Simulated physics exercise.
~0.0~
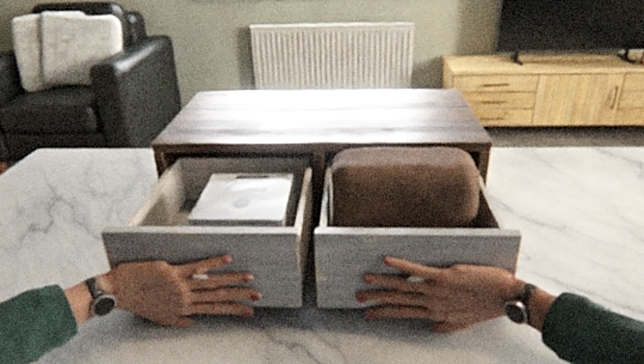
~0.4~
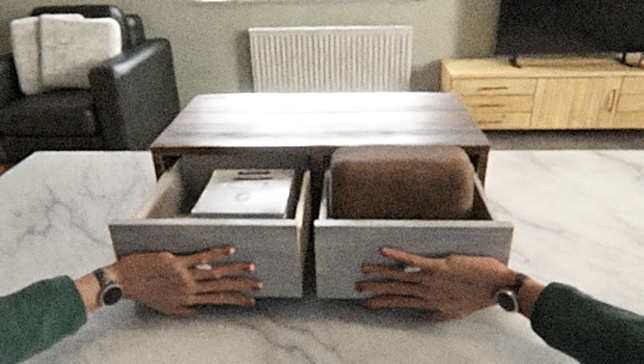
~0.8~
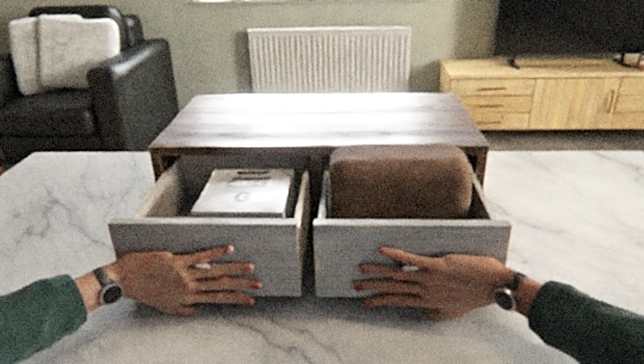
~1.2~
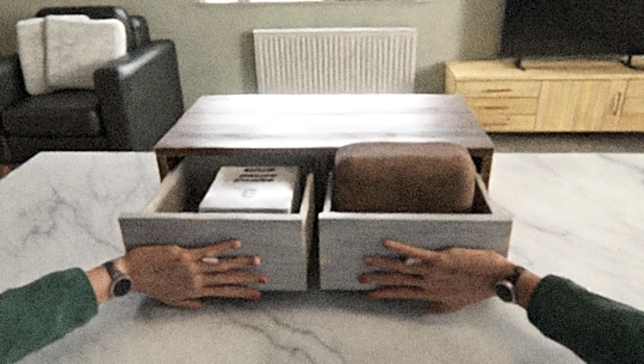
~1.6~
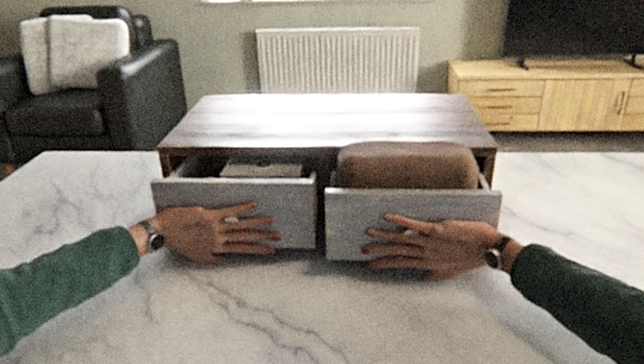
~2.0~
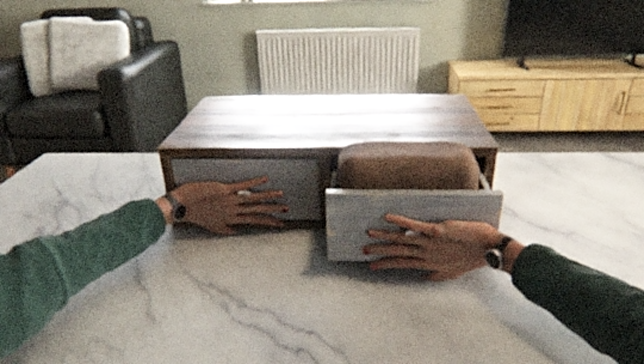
Two hands pushing in the drawers of a small chest, the left closing flush while the right, holding a brown loaf-shaped object, stays ajar.
